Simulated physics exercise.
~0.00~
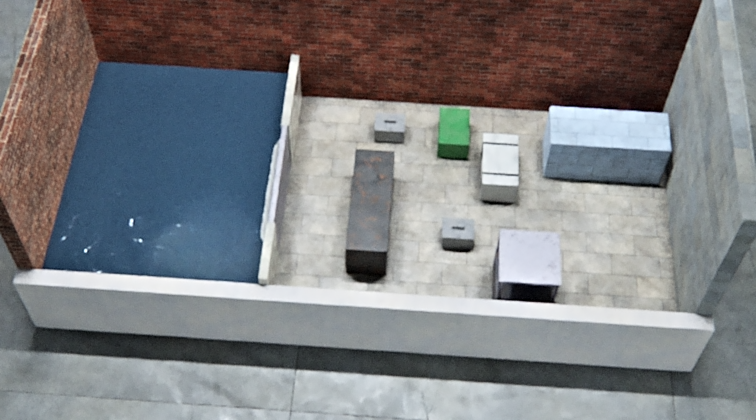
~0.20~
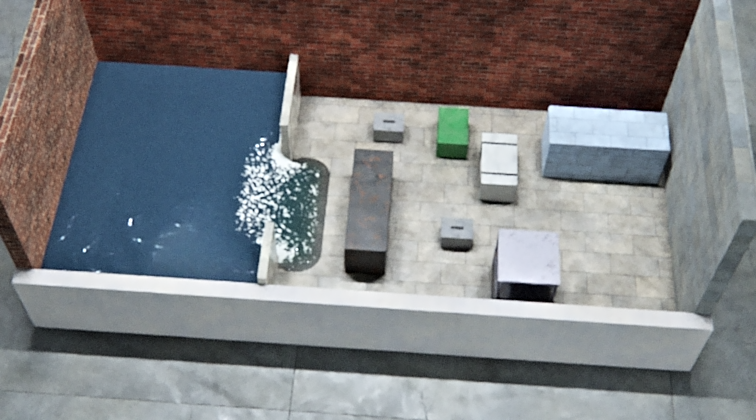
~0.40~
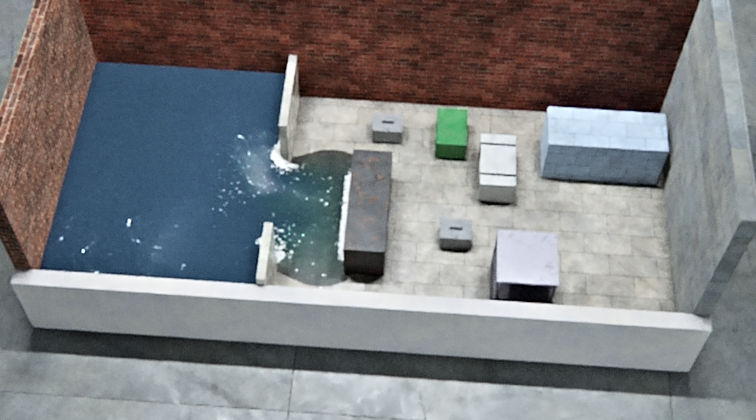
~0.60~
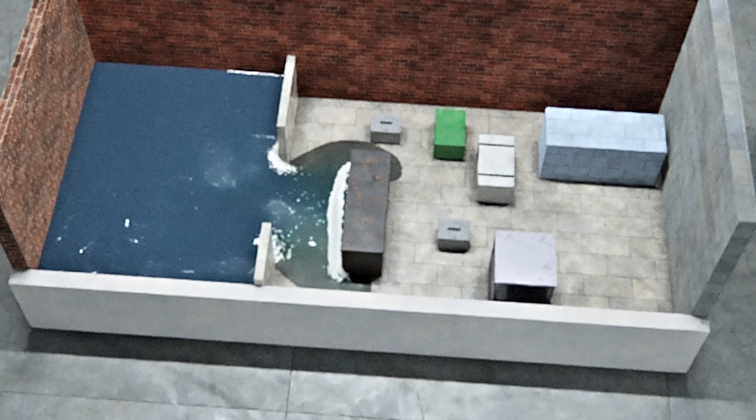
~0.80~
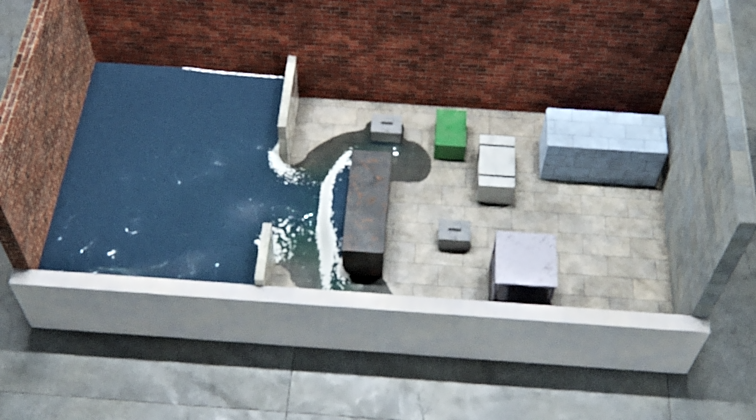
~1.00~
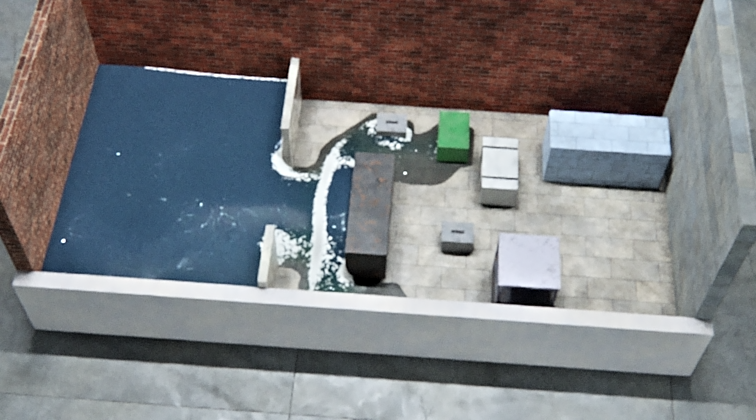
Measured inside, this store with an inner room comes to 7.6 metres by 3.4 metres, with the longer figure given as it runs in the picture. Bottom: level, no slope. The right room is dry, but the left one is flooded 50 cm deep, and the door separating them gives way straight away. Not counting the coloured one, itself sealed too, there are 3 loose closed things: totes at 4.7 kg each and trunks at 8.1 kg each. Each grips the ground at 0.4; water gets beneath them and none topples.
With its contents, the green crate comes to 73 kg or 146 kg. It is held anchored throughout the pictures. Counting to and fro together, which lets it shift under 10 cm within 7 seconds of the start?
Keep it heavy; only that is enough.
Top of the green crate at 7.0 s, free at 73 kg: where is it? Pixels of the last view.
About (486, 141).
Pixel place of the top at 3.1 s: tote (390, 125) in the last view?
Roughly (427, 95) in the same view.
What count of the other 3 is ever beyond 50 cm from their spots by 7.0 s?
I make that 3.
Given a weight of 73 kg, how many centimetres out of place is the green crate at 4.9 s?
Shift: About 40 cm.
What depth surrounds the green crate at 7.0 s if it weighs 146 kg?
Close to 14 cm deep.
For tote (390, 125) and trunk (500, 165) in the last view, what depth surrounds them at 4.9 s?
I'd estimate 18 cm for the first and 12 cm for the second.
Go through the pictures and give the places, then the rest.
The green crate at (455, 126), on the bottom; 8.8 m2 under water; 0 of 4 have shifted, in the first picture.
The green crate at (453, 126) rests on the ground; 9.7 m2 under water; 0 of 4 have shifted, in the second picture.
The green crate at (452, 126), on the bottom; 10.6 m2 under water; 0 of 4 have shifted, in the third picture.
The green crate at (450, 127) rests on the ground; water covers 11.1 m2; 0 of 4 have shifted, in the fourth picture.
The green crate at (451, 128), on the bottom; 11.7 m2 under water; 0 of 4 have shifted, in the fifth picture.
The green crate at (454, 130) rests on the ground; water covers 12.2 m2; 1 of 4 have shifted, in the sixth picture.
After 1.4 s the green crate would be 0 cm from its start with 73 kg and 0 cm from its start with 146 kg; 3 cm of water round it then.
After 3.1 s the green crate would be 6 cm from its start with 73 kg and 0 cm from its start with 146 kg; 11 cm of water round it then.
After 4.9 s the green crate would be 45 cm from its start with 73 kg and 0 cm from its start with 146 kg; 14 cm of water round it then.
After 7.0 s the green crate would be 45 cm from its start with 73 kg and 0 cm from its start with 146 kg; 14 cm of water round it then.
